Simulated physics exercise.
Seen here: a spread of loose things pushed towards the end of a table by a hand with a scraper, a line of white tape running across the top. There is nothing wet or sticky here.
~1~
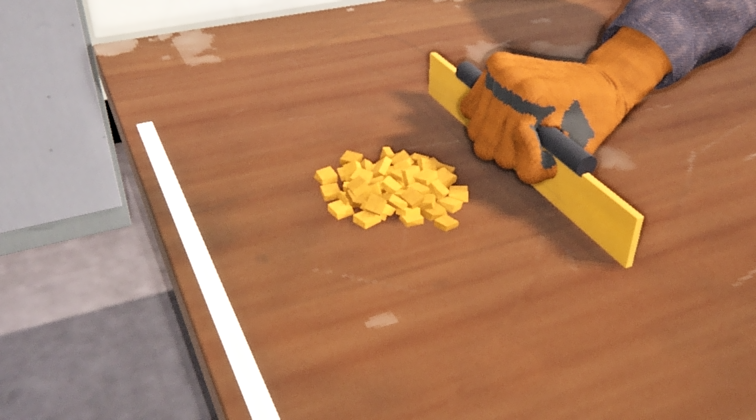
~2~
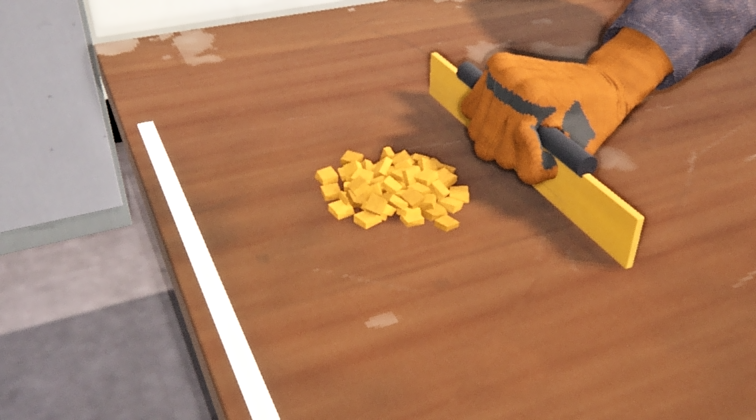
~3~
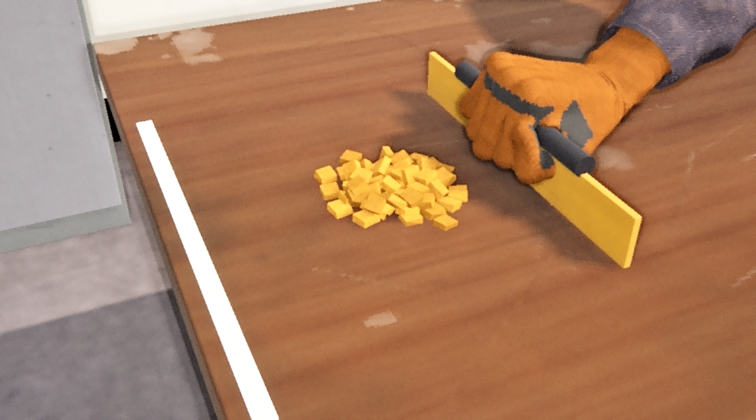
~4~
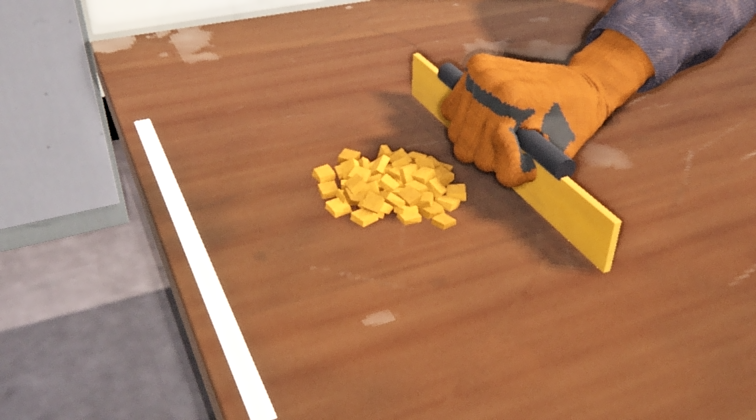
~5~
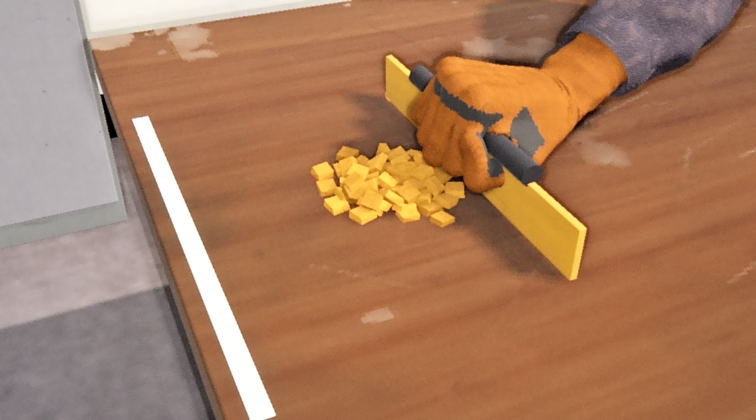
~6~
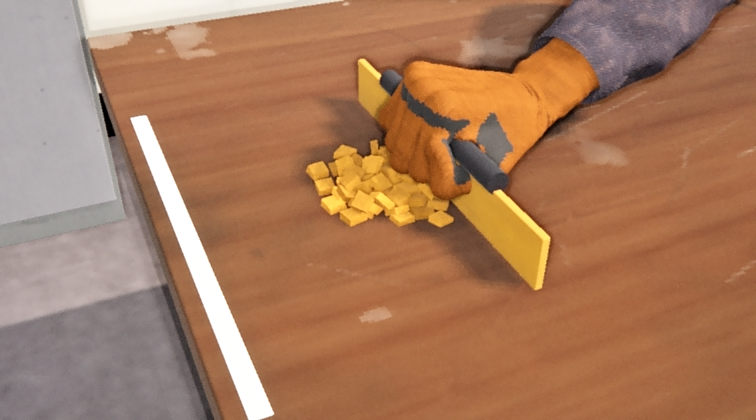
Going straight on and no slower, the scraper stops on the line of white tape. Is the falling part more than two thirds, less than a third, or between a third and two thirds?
It is more than two thirds.
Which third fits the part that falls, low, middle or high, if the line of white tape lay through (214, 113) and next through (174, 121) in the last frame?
First try: Under a third; second try: One to two thirds.
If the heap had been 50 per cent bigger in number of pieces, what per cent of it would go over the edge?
Near 100 per cent of the pieces.
Just after the last frame, scraper still moving, near (305, 161); heap all on the table, its front near (212, 242).
A moment on, scraper stopped at the white tape; heap the larger part over the edge.
Further on, scraper stopped at the white tape; heap every one over the edge.
When it is over, scraper stopped at the white tape; heap every one over the edge.
